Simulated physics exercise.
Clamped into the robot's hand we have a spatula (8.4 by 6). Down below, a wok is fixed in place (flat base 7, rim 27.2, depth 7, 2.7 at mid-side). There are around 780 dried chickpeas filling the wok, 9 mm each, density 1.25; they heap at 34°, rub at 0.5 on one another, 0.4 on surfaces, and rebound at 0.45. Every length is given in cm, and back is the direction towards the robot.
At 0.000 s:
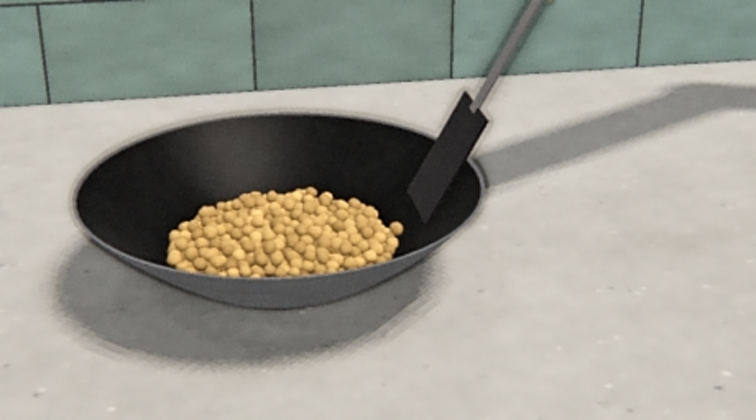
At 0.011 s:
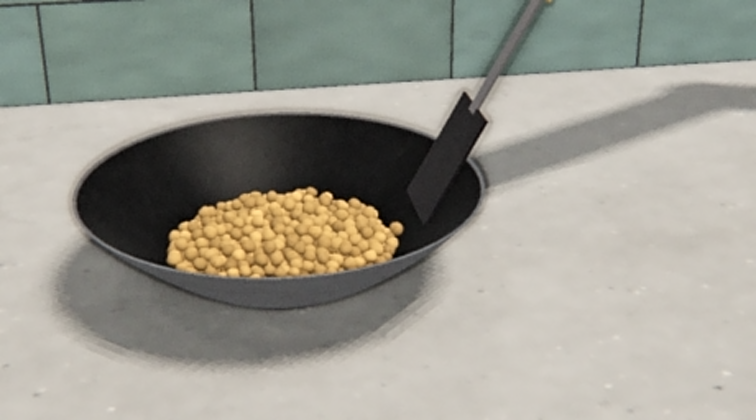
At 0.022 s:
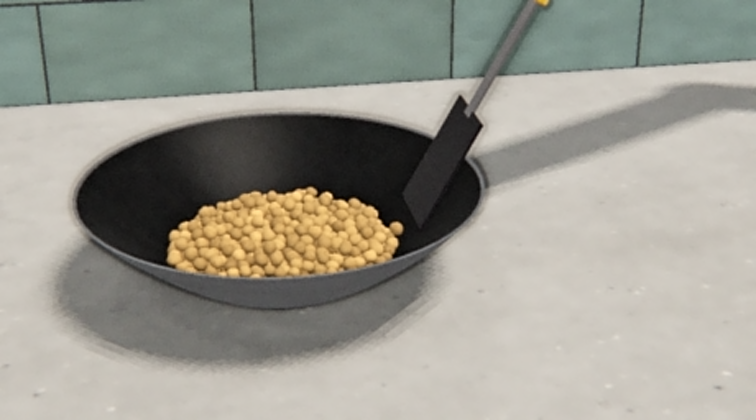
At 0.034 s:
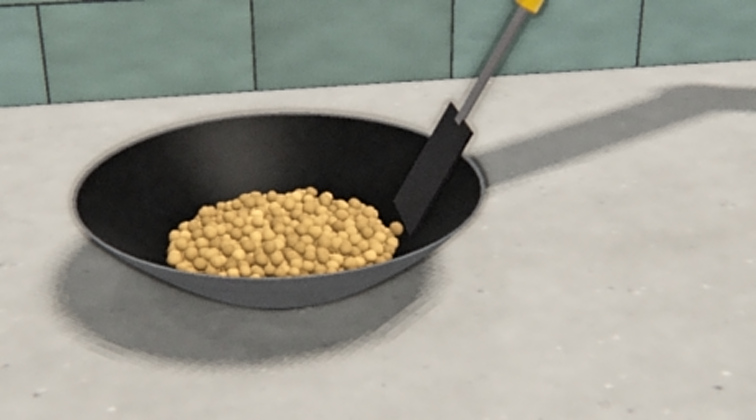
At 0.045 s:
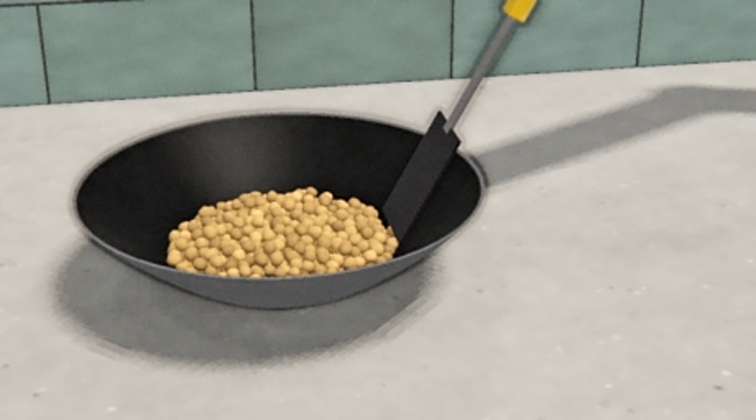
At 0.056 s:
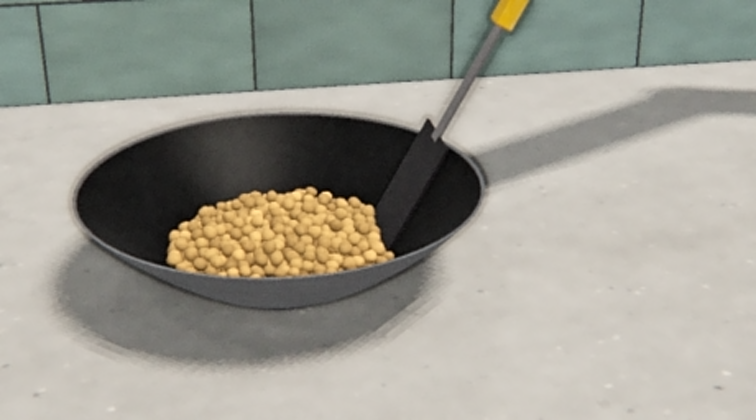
A black spatula slides down and left into a wok, reaching the heaped chickpeas' right edge.
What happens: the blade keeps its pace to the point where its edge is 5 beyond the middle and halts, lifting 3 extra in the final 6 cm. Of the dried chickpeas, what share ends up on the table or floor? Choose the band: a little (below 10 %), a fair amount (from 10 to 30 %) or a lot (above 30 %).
It is a little, below 10 %.
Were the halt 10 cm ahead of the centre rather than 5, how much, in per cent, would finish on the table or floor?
With that change, I'd expect about 30 per cent.
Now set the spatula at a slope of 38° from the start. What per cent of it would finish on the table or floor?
Estimate: Approx. 0 %.
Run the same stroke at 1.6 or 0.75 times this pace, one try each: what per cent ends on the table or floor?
Some 20 and 0 per cent.
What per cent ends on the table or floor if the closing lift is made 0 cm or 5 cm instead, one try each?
You'd get some 0 per cent with the first setting and some 5 per cent with the second.
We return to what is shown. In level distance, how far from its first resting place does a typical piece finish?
The answer is about 3 cm.
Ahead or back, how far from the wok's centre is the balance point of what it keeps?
Offset forward: Around 4.0 cm.
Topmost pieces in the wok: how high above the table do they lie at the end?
Roughly 8.0 centimetres.
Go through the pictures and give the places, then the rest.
Spatula top edge at (477, 105), sloping 61°; upper third of the load around (281, 233), from x 175 to 395, top at y 195; 775 in the wok, in the first frame.
Spatula top edge at (476, 106), sloping 61°; upper third of the load around (281, 233), from x 175 to 395, top at y 195, in the second frame.
Spatula top edge at (471, 110), sloping 61°; upper third of the load around (281, 233), from x 175 to 395, top at y 195, in the third frame.
Spatula top edge at (462, 117), sloping 61°; upper third of the load around (281, 233), from x 175 to 395, top at y 195, in the fourth frame.
Spatula top edge at (450, 125), sloping 61°; upper third of the load around (281, 233), from x 175 to 395, top at y 195, in the fifth frame.
Spatula top edge at (438, 134), sloping 61°; upper third of the load around (281, 233), from x 175 to 390, top at y 195; 775 in the wok, in the sixth frame.
After 0.11 s, sloping 61°, highest piece 6 above the table; 775 in the wok.
After 0.17 s, sloping 61°, highest piece 7 above the table; 775 in the wok.
After 0.40 s, sloping 61°, highest piece 8 above the table; 755 in the wok, 7 on the table or floor, 13 on the blade or in flight.
After 1.45 s, sloping 61°, highest piece 7 above the table; 754 in the wok, 21 on the table or floor.
At rest, 754 in the wok, 21 on the table or floor. That is 3 % on the table or floor.
